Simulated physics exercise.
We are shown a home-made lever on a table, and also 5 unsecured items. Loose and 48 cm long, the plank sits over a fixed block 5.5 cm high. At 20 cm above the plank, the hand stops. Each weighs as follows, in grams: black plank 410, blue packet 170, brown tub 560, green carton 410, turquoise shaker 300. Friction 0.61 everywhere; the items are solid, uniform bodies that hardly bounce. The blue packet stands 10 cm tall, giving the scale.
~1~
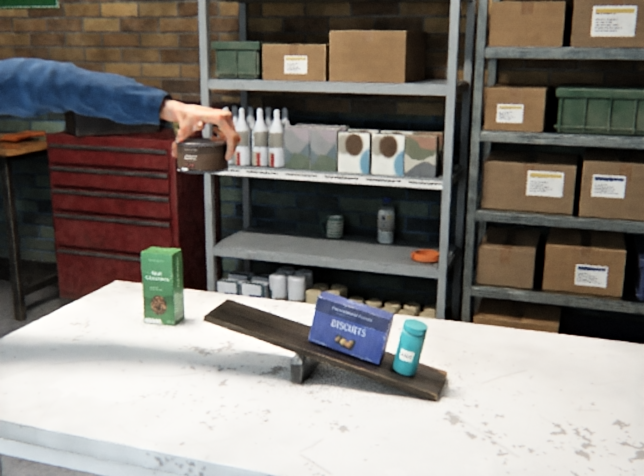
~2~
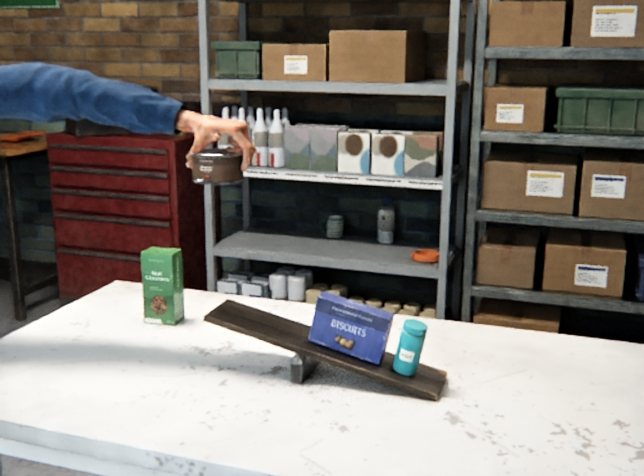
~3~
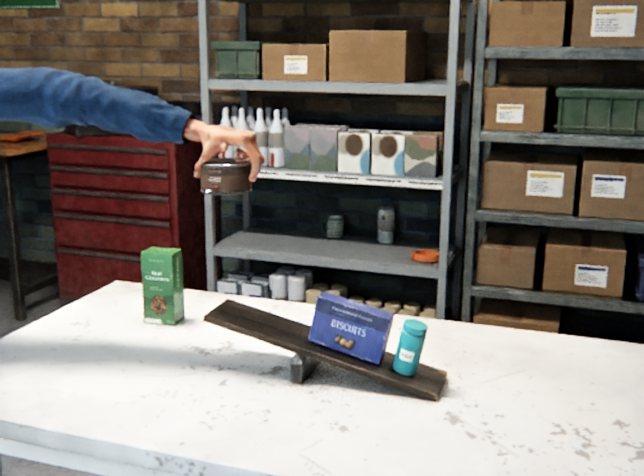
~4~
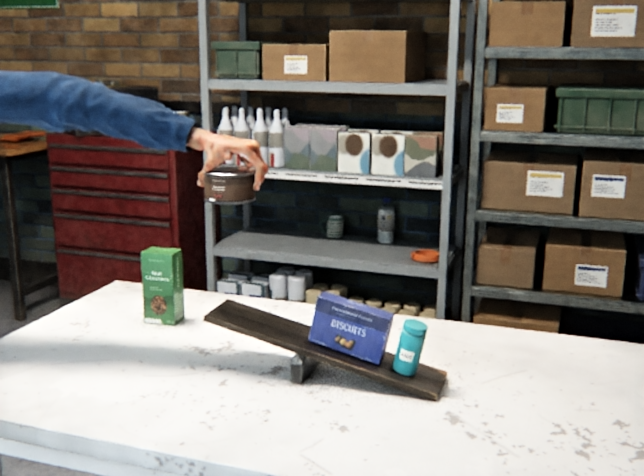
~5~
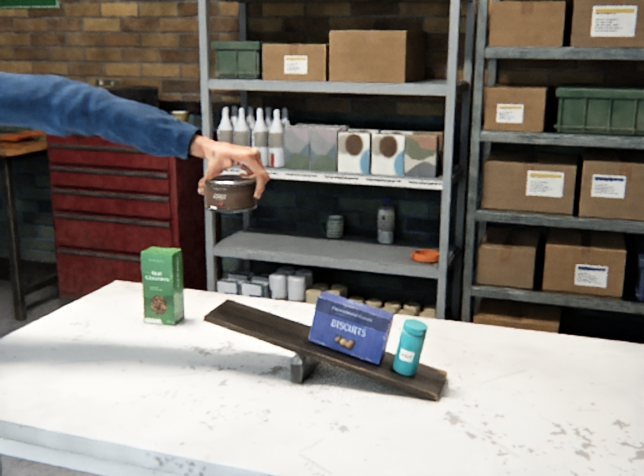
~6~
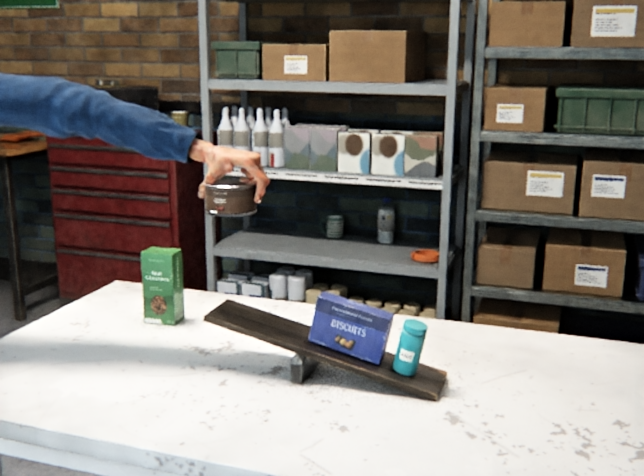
At first, a hand in a blue sleeve holds a brown tub above a table where a black plank slopes down to the right, carrying a blue packet and a turquoise shaker. The hand moves the tub a little right and downward, then holds it nearly still above the plank's raised left end.
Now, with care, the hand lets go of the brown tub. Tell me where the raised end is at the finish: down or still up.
The raised end is down.
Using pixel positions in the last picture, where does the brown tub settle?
About (232, 335).
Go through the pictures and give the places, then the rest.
In the first frame, 10 cm from its drop point; brown tub (202, 155); black plank (324, 346).
In the second frame, 7 cm from its drop point; brown tub (218, 166); green carton (163, 286).
In the third frame, 4 cm from its drop point; brown tub (226, 176); black plank (324, 346).
In the fourth frame, 2 cm from its drop point; brown tub (230, 185); green carton (163, 286).
In the fifth frame, 1 cm from its drop point; brown tub (231, 193); black plank (324, 346).
Held still over the plank; brown tub (231, 197); green carton (163, 286), in the sixth frame.
Then, 0.30 s later than the last frame, plank at 12°, leaning as at the start; brown tub 20 cm from its spot near (233, 292).
Then, 0.40 s later than the last frame, plank at 14°, tipped the other way; brown tub tilted 14° near (233, 332); turquoise shaker tilted 24°; blue packet tilted 25°.
Then, 0.50 s later than the last frame, plank at 15°, tipped the other way; brown tub tilted 15° near (232, 335); turquoise shaker tilted 49°; blue packet tilted 37°.
Then, 0.60 s later than the last frame, plank at 15°, tipped the other way; brown tub tilted 15° near (232, 335); turquoise shaker tilted 38°; blue packet tilted 27°.
When it is over, plank at 15°, tipped the other way; not toppled but over 4 cm from the start, blue packet, brown tub and turquoise shaker; the other 2 within 4 cm of the start. End places, in pixels of the last picture, brown tub near (232, 335). The plank swings over.
